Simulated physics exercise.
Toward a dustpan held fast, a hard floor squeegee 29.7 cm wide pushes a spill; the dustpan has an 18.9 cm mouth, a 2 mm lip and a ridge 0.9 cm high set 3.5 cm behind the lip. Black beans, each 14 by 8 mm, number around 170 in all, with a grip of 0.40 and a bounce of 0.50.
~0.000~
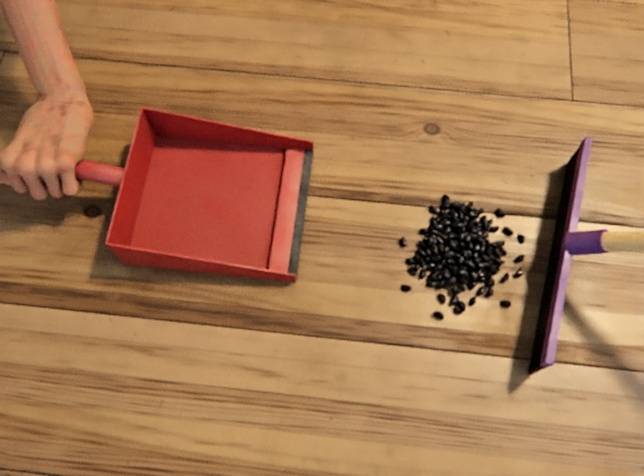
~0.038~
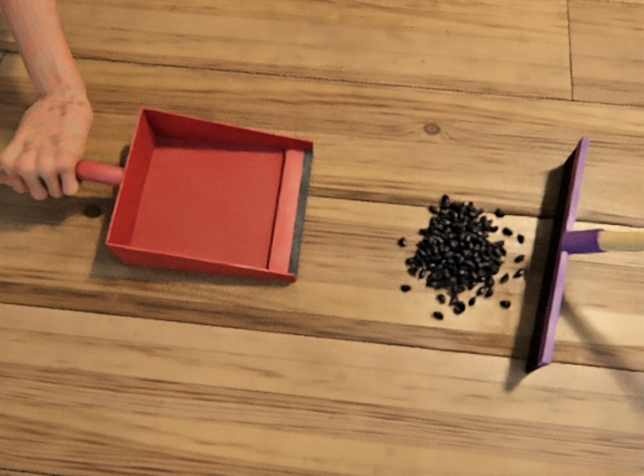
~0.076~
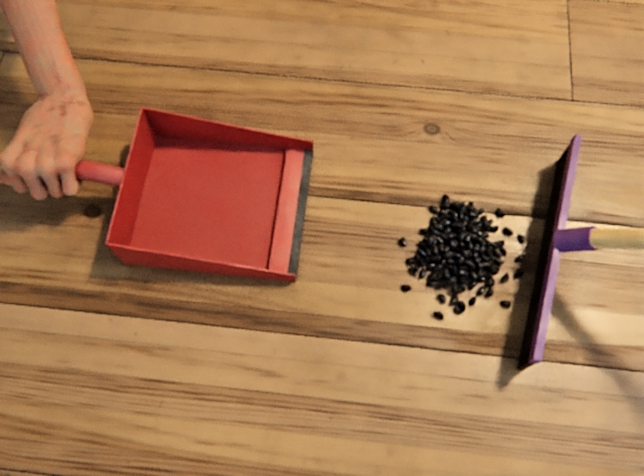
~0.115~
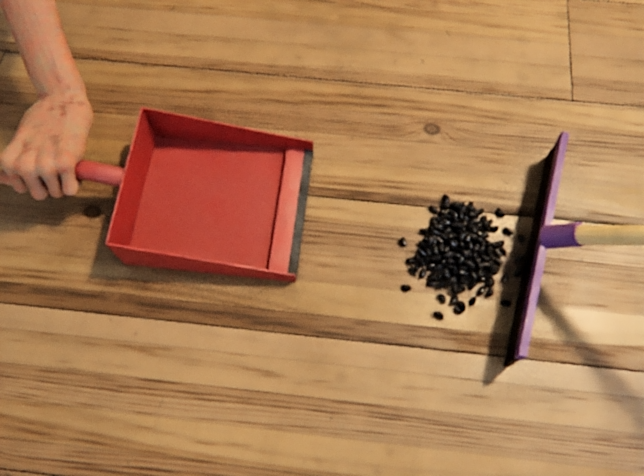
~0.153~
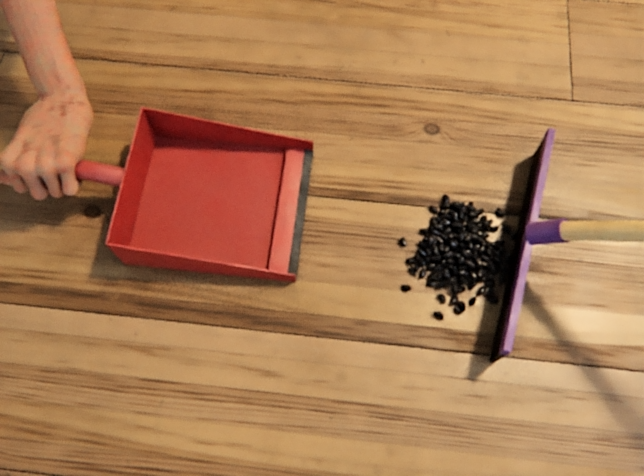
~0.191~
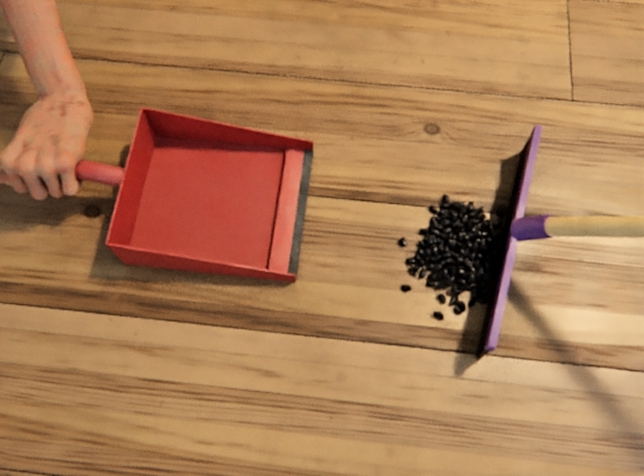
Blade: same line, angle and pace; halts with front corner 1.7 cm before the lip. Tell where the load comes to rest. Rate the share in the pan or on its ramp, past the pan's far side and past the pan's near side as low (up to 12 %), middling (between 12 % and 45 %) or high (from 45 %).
Shares - in the pan or on its ramp: Middling; past the pan's far side: Low; past the pan's near side: Low.
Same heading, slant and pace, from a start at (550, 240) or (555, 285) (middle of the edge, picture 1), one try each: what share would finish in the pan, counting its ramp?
Around 25 percent, then around 15 percent.
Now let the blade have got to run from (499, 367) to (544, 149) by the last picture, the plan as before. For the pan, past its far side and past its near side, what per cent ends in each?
The pan gets 5, the far side 5 and the near side 25.
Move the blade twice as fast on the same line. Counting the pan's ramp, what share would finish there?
Share: About 35 %.
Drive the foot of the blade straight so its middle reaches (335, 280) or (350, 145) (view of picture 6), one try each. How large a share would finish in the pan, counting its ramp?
About 5 and 20 per cent.
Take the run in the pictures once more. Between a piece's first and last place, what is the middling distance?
I'd put it near 20 cm.
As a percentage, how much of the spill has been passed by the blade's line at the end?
Estimate: About 0 %.
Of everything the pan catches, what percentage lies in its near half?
Something like 70 in a hundred.
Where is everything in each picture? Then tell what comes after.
The first frame shows blade from (546, 363) to (585, 145), moved 0.0 cm, 0 of the pieces shifted so far; middle of the pieces at (460, 251); pan at (208, 204).
The second frame shows blade from (543, 362) to (582, 144), moved 0.3 cm, 0 of the pieces shifted so far; middle of the pieces at (460, 251).
The third frame shows blade from (534, 359) to (575, 142), moved 1.3 cm, 0 of the pieces shifted so far; middle of the pieces at (460, 251).
The fourth frame shows blade from (520, 355) to (562, 139), moved 2.9 cm, 0 of the pieces shifted so far; middle of the pieces at (460, 251).
The fifth frame shows blade from (505, 351) to (549, 136), moved 4.6 cm, 5 of the pieces shifted so far; middle of the pieces at (460, 251).
The sixth frame shows blade from (490, 346) to (536, 133), moved 6.3 cm, 32 of the pieces shifted so far; middle of the pieces at (459, 251); pan at (208, 204). The blade's pace is about 0.44 m/s, heading 11 degrees away from the viewer's side.
After 0.43 s, middle of the blade 15 cm from the lip; 0 % over the lip, far side 0 %, near side 5 %.
After 0.59 s, middle of the blade 8 cm from the lip; 0 % over the lip, far side 5 %, near side 5 %.
After 0.87 s, middle of the blade 5 cm from the lip; 15 % over the lip, far side 5 %, near side 5 %.
At rest (2.2 s), pan 15 %, far side 5 %, near side 5 %, in front of the lip or behind the blade 70 %.
